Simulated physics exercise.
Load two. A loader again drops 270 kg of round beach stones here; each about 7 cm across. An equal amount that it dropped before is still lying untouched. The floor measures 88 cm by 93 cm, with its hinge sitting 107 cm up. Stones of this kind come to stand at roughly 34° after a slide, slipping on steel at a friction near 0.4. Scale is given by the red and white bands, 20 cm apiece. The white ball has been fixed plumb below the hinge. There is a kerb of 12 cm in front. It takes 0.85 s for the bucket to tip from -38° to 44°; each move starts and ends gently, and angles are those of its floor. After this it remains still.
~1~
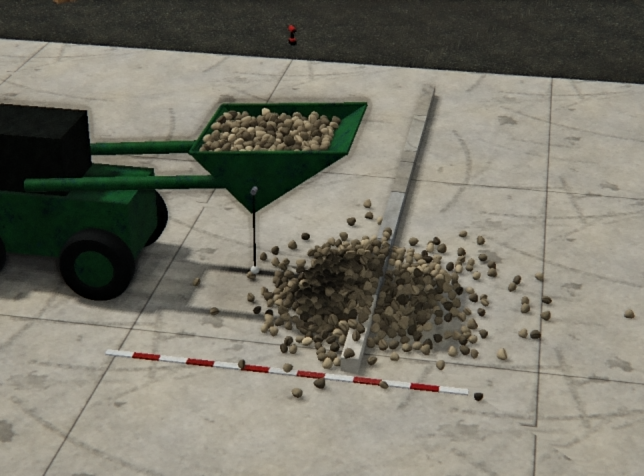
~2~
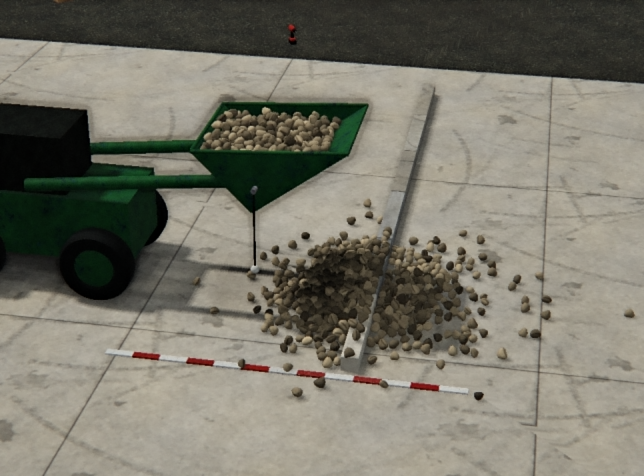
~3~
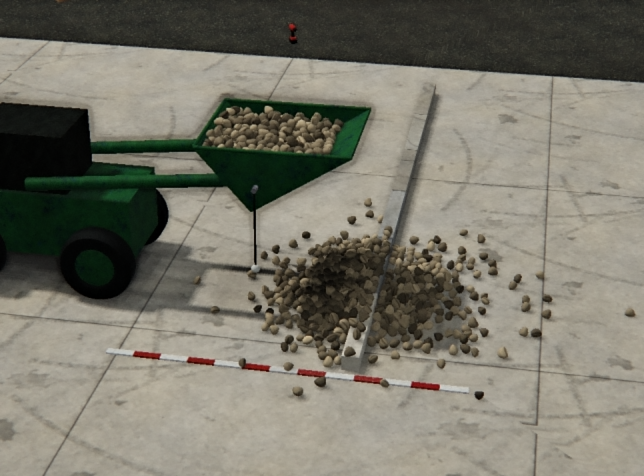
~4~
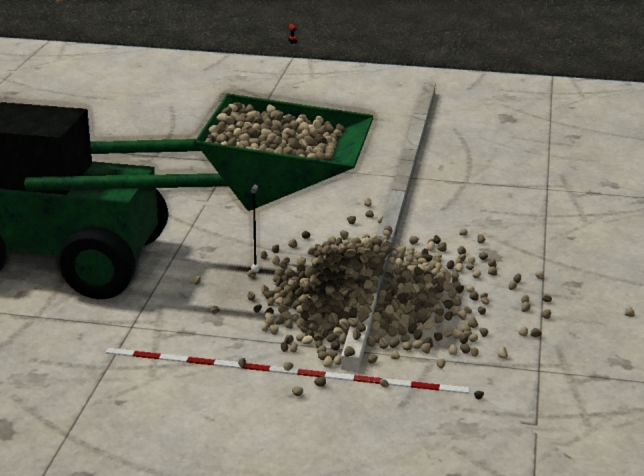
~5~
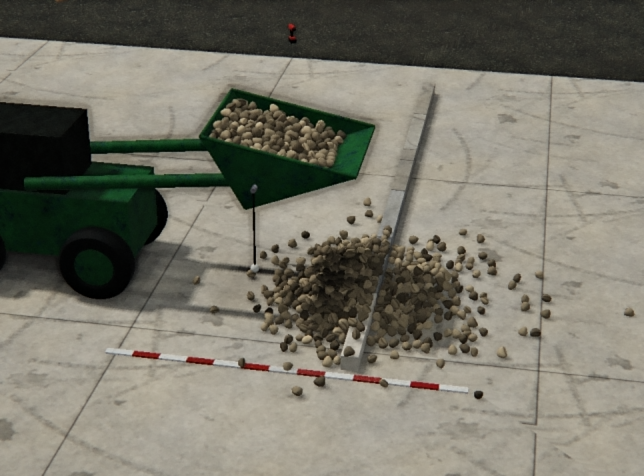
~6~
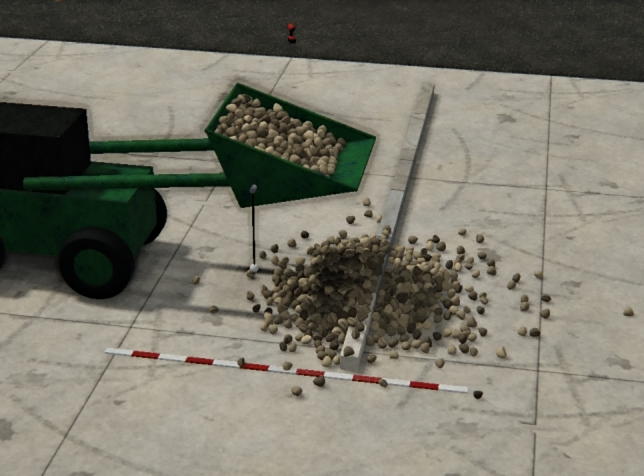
A green loader's raised bucket of round stones slowly tilting forward and down above an unmoving stone pile straddling a low kerb.
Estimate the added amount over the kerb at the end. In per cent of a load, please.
Roughly 57 per cent of a load.
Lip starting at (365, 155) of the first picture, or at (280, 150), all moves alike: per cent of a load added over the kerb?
I'd say close to 80 per cent for one and close to 5 per cent for the other, in that order.
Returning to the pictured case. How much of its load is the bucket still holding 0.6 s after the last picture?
That works out to about 65 %.
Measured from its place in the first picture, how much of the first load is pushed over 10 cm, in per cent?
Close to 20 per cent.
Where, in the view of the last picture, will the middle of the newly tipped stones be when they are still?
Middle: Approx. (384, 283) px.
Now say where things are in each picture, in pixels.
The first picture shows lip at (348, 153), floor tilted -38°, highest stones at (285, 122). The earlier load is highest near (367, 274), 21 cm above ground level, 65 % on this side of the kerb, 35 % over the kerb.
The second picture shows lip at (349, 154), floor tilted -37°, highest stones at (275, 122).
In the third picture, the bucket is at -34°, its lip at (351, 159); the top of the load is at (255, 122).
The fourth picture shows lip at (354, 167), floor tilted -29°, highest stones at (237, 116).
In the fifth picture, the bucket is at -22°, its lip at (356, 178); the top of the load is at (235, 112).
The sixth picture shows lip at (357, 190), floor tilted -15°, highest stones at (239, 107).
Then, 0.3 s after the last picture the floor is at 31°; in per cent of one load, 100 in the bucket, 65 on this side of the kerb, 35 over the kerb; the foremost stones are at (546, 308).
Then, 0.6 s after the last picture the floor is at 44°; in per cent of one load, 63 in the bucket, 102 on this side of the kerb, 35 over the kerb; the foremost stones are at (546, 308).
Then, 1.0 s after the last picture the floor is at 44°; in per cent of one load, 5 in the bucket, 123 on this side of the kerb, 72 over the kerb; the foremost stones are at (546, 308).
Then, 3.4 s after the last picture the floor is at 44°; in per cent of one load, 0 in the bucket, 108 on this side of the kerb, 92 over the kerb; the foremost stones are at (597, 305). Net gain over the kerb, 57.
